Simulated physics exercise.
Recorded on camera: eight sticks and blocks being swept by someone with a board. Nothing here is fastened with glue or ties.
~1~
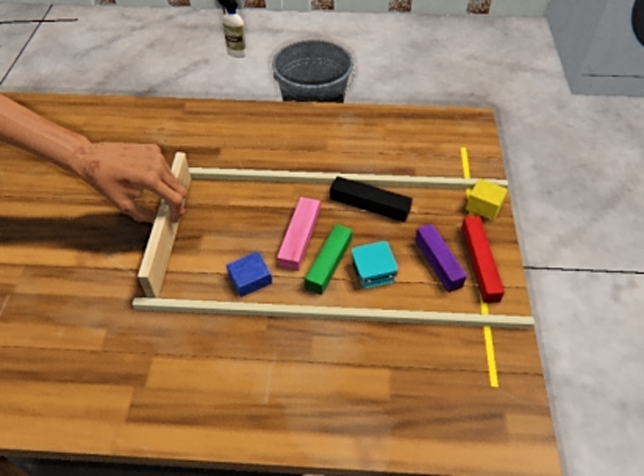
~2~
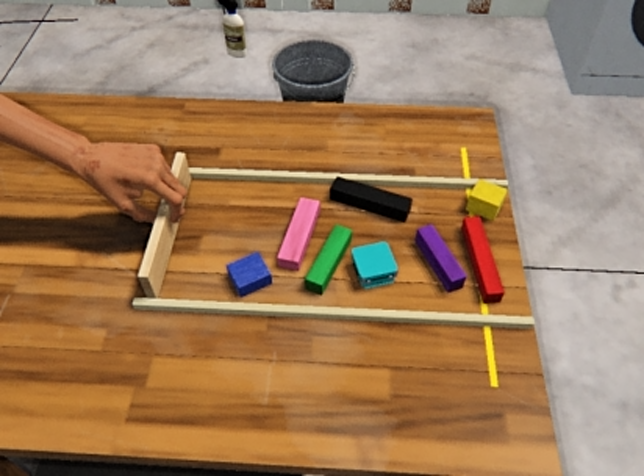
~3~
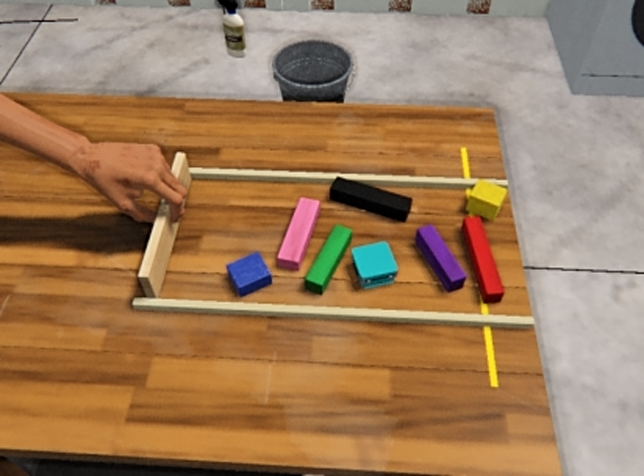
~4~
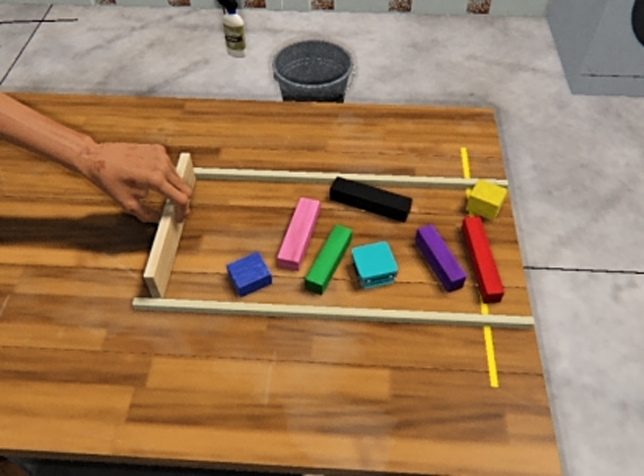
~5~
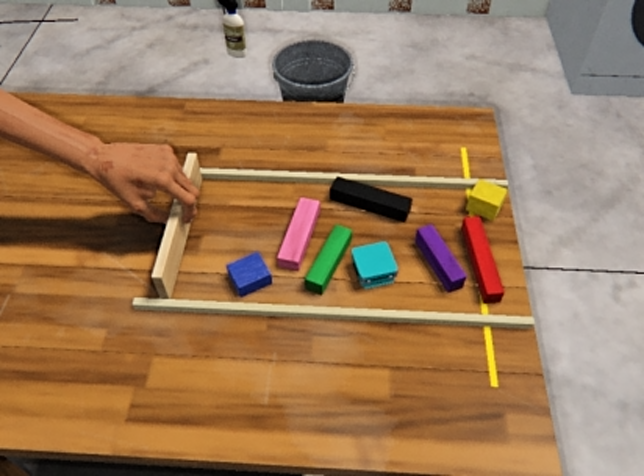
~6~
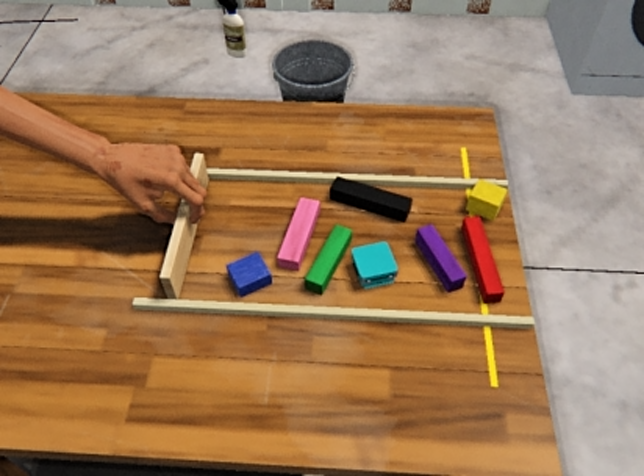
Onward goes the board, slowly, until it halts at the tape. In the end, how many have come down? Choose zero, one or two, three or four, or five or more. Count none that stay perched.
By the end, three or four have come down.
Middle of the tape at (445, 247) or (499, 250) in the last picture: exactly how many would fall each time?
Try 1: 2; try 2: 6.
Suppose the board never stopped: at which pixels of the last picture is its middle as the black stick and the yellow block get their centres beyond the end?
The black stick puts it at (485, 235), the yellow block at (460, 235).
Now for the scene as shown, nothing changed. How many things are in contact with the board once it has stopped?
The count is 3.
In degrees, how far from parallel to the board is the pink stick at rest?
About 0°.
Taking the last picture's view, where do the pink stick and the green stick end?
In the last picture they sit at about (488, 241) and about (522, 265).
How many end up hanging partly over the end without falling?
Overhang count: 2.
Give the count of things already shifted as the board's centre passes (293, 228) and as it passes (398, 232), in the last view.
First 3, after that 7.
Soon after, none off yet; yellow block at rest near (486, 200); red stick at rest near (482, 258); purple stick at rest near (440, 258).
In the end, the number that fall off is three or four; gone, turquoise case, purple stick, red stick and yellow block.
